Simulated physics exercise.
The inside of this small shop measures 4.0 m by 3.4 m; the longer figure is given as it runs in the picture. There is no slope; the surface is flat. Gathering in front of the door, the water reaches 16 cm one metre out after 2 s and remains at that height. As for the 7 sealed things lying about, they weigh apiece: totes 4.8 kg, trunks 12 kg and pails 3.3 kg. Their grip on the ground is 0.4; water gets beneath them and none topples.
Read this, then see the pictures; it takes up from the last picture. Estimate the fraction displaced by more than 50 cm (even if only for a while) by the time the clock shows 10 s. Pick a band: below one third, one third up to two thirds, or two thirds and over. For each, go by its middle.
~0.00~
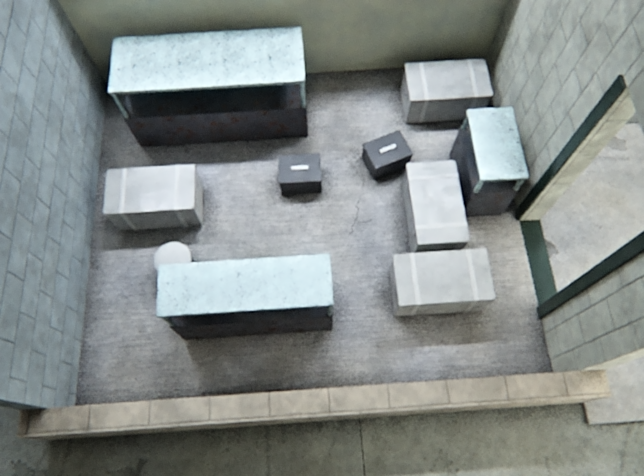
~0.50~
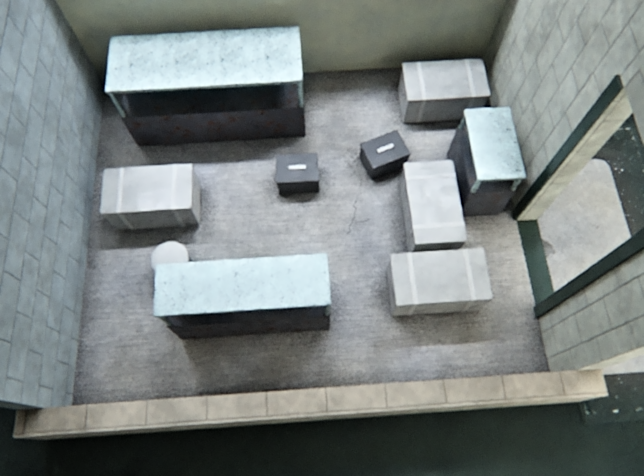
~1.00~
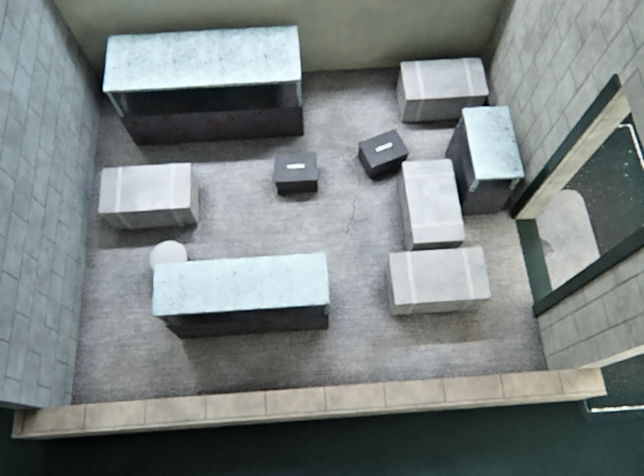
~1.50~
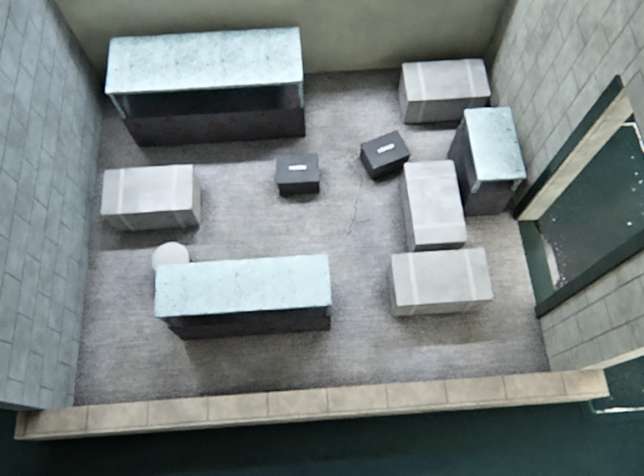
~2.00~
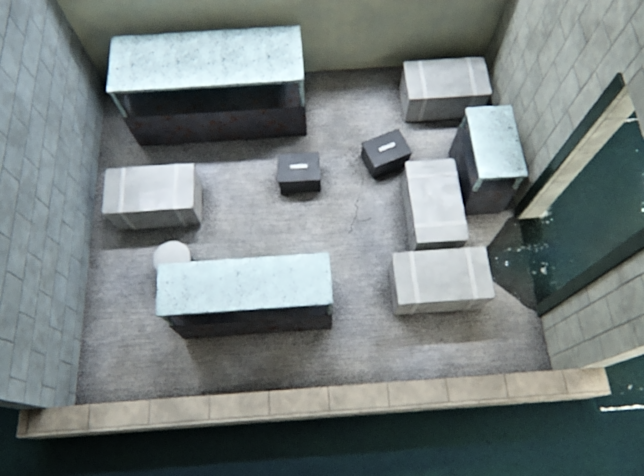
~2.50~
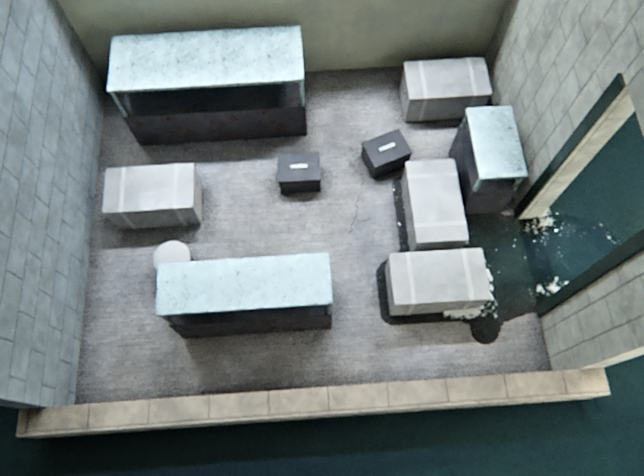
The share is one third up to two thirds.
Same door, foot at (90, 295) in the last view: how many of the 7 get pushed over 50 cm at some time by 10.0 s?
The count would be 4.
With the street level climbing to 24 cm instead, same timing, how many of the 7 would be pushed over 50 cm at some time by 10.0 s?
The count would be 5.
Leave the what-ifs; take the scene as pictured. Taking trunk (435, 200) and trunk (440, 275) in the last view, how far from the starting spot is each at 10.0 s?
In that order: 100 cm, 80 cm.
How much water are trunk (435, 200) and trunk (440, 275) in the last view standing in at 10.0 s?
I'd put it at 4 cm and 8 cm respectively.
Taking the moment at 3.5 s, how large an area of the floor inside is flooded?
At that time the wet patch spans about 4.0 m2.
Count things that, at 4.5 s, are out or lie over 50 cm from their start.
2.
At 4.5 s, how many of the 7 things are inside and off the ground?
1 at that moment.
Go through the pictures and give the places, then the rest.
A trunk at (444, 276) rests on the ground; a trunk at (437, 201), on the bottom; water covers 0.0 m2; 0 of 7 have shifted, in the first picture.
A trunk at (441, 276) rests on the ground; a trunk at (435, 201) rests on the ground; 0.0 m2 under water; 0 of 7 have shifted, in the second picture.
A trunk at (439, 275), on the bottom; a trunk at (433, 200) rests on the ground; 0.0 m2 under water; 0 of 7 have shifted, in the third picture.
A trunk at (442, 276) rests on the ground; a trunk at (435, 201) rests on the ground; water covers 0.0 m2; 0 of 7 have shifted, in the fourth picture.
A trunk at (443, 275), on the bottom; a trunk at (436, 199), on the bottom; 0.2 m2 under water; 0 of 7 have shifted, in the fifth picture.
A trunk at (439, 276), on the bottom, 3 cm from its start; a trunk at (436, 199) rests on the ground; water covers 1.0 m2; 0 of 7 have shifted, in the sixth picture.
After 3.5 s 2 of 7 are over 50 cm from their spots; 0 afloat.
After 4.5 s 2 of 7 are over 50 cm from their spots; 1 afloat.
After 7.0 s 3 of 7 are over 50 cm from their spots; 3 afloat.
After 10.0 s 3 of 7 are over 50 cm from their spots, and 4 have been at some point; 5 afloat.
